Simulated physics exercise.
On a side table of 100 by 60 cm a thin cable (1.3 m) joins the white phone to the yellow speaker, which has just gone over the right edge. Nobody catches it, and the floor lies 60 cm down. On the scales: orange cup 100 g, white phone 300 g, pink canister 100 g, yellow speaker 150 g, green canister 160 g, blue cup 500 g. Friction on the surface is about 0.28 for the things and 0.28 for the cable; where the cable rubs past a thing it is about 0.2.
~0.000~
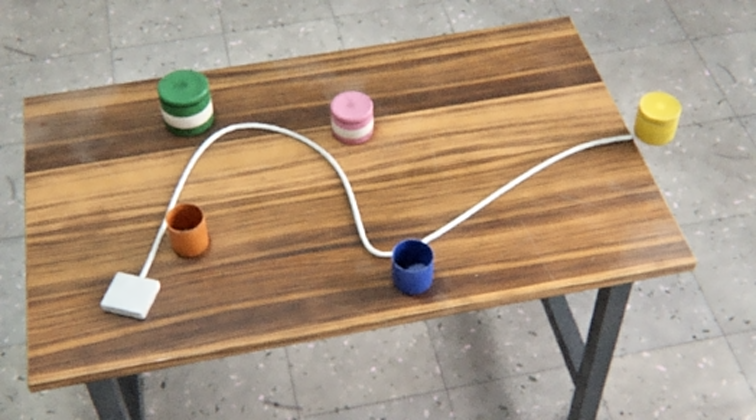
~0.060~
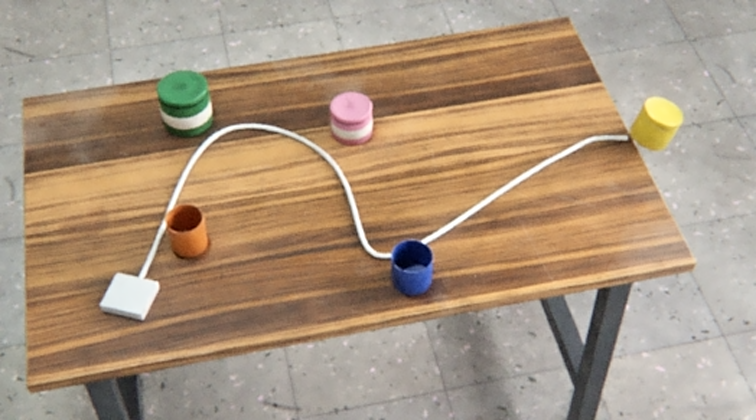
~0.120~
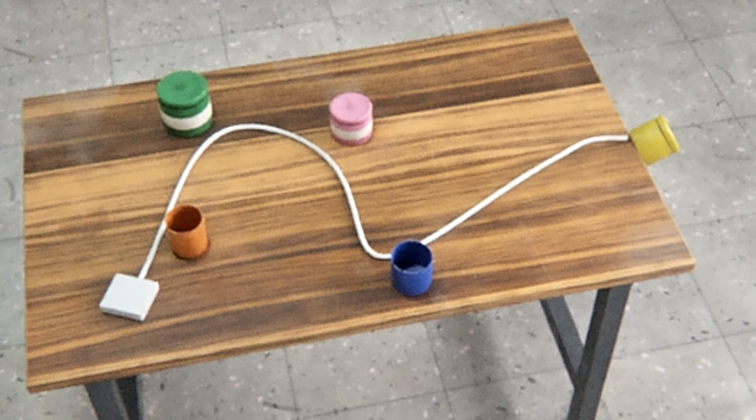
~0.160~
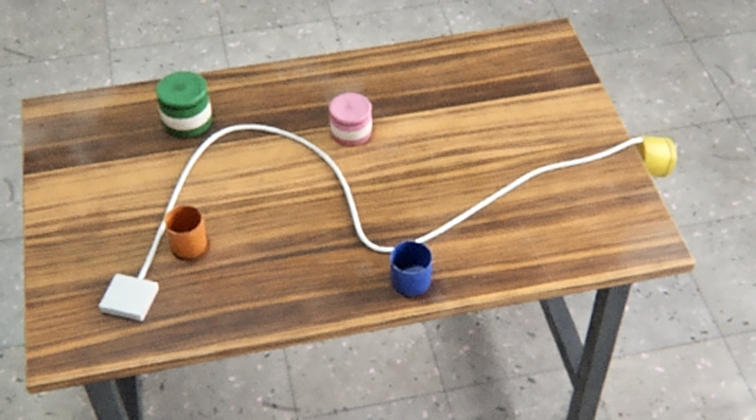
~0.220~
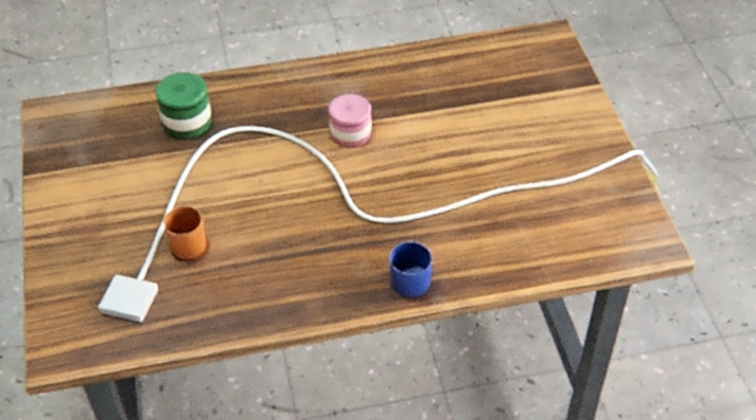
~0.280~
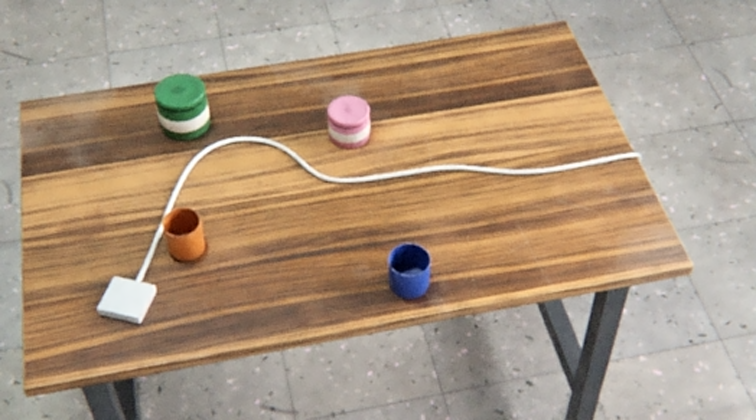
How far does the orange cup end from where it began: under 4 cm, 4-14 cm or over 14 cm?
Verdict: The orange cup ends far away.
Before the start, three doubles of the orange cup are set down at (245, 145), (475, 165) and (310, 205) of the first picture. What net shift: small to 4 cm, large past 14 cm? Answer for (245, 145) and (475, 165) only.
In that order: Large, middling.
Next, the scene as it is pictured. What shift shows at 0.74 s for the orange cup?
Orange cup off the top.
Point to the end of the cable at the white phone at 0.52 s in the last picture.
Around (175, 271).
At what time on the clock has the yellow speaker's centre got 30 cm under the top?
About: 0.32 s.
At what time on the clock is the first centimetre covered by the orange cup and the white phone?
Orange cup 0.40 s, white phone 0.42 s.
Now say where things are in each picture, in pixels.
Orange cup (185, 218); cable runs through (570, 152) (452, 225) (352, 199) (253, 126), in the first picture.
Yellow speaker (660, 111); cable runs through (567, 152) (351, 199), in the second picture.
Yellow speaker (655, 141); cable runs through (566, 152) (351, 200), in the third picture.
Yellow speaker (650, 157); cable runs through (586, 160) (350, 200), in the fourth picture.
Yellow speaker (638, 192); cable runs through (634, 153) (350, 203), in the fifth picture.
Orange cup (181, 222); cable runs through (547, 170) (392, 175) (259, 140), in the sixth picture.
After 0.5 s, the cable's tail end at (175, 271); orange cup 15 cm off its start, yellow speaker over the edge, white phone 5 cm off its start.
After 0.7 s, the cable's tail end at (198, 267); orange cup over the edge, white phone 9 cm off its start, yellow speaker over the edge.
After 1.0 s, the cable's tail end at (198, 267); orange cup over the edge, white phone 9 cm off its start at (175, 265), yellow speaker over the edge.
After 1.2 s, the cable's tail end at (198, 267); orange cup over the edge, white phone 9 cm off its start, yellow speaker over the edge.
After 2.4 s, the cable's tail end at (198, 267); orange cup over the edge, white phone 9 cm off its start at (175, 265), yellow speaker over the edge.
